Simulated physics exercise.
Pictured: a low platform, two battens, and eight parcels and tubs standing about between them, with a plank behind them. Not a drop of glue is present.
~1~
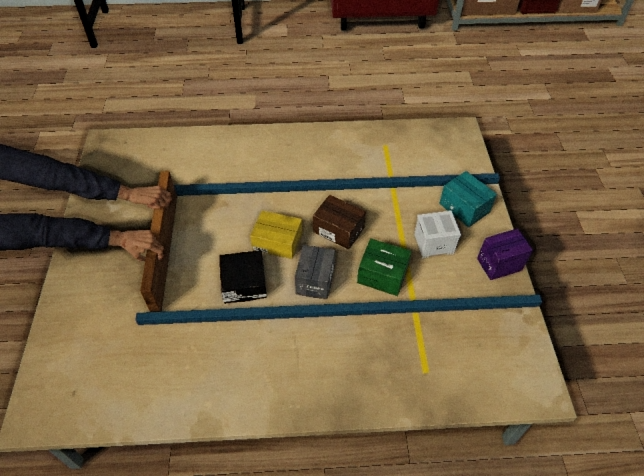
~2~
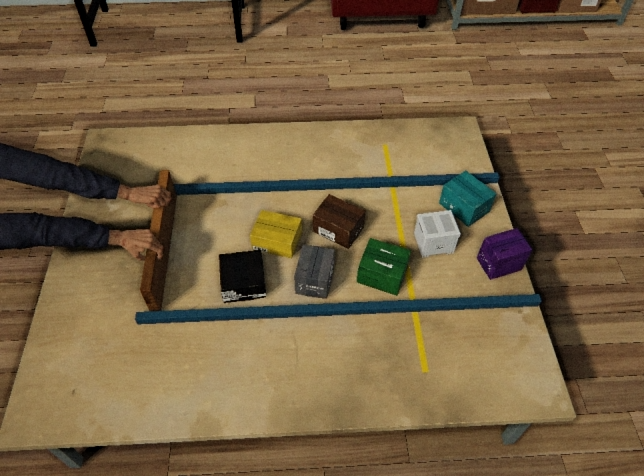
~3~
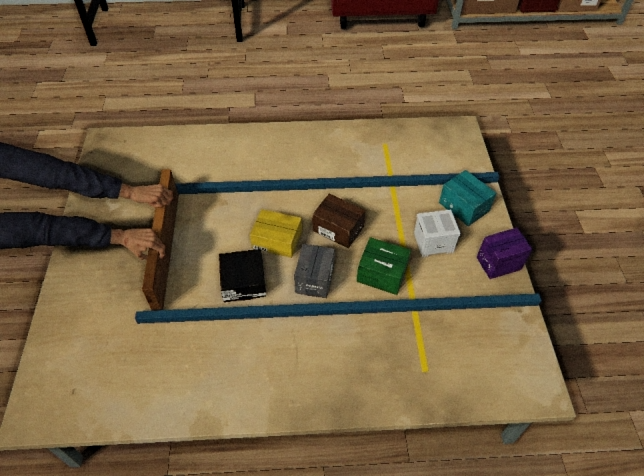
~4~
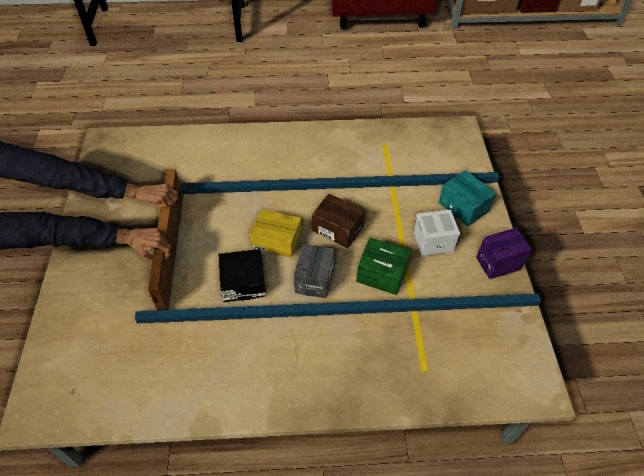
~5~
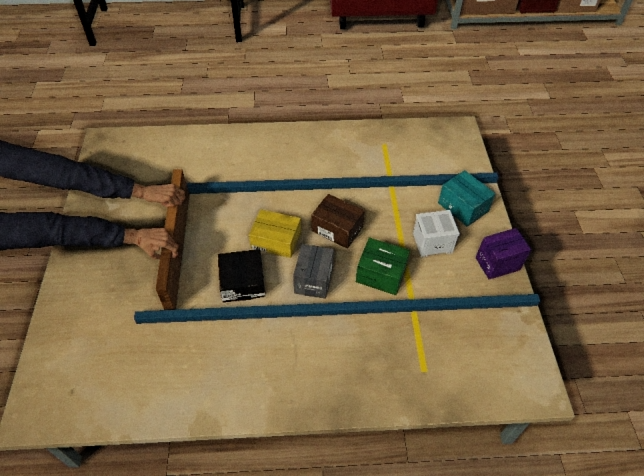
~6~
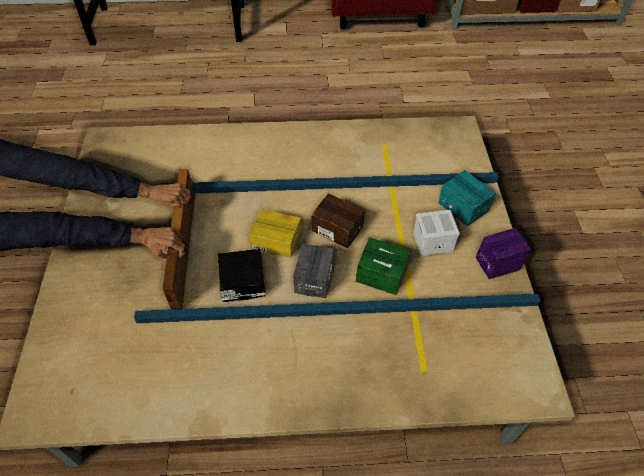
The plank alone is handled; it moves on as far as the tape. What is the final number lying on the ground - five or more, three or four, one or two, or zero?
The push is going to send one or two over the edge.
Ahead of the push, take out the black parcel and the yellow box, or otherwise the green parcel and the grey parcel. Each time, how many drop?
Try 1: 0; try 2: 0.
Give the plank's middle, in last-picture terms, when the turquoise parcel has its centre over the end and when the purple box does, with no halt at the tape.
The turquoise parcel gives roughly (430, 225), the purple box roughly (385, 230).
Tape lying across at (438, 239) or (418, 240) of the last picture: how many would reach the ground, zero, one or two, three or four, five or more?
The first spot gives three to four, the second gives 1 or 2.
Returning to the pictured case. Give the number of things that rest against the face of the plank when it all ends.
Count recorded: 2.
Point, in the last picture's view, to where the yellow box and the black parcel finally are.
Answer: First (421, 223), after that (430, 269).
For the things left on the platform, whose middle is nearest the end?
The white tote is foremost.
Early on, none off yet; purple box at rest near (503, 254); turquoise parcel at rest near (466, 198); white tote at rest near (435, 234).
A while later, none off yet; purple box at rest near (503, 254); turquoise parcel at rest near (466, 198); white tote moving near (436, 233).
Further along, none off yet; purple box moving near (504, 254); turquoise parcel at rest near (467, 197); white tote travelled about its own width near (472, 228).
Finally, the number that fall off is one or two; lost, purple box.
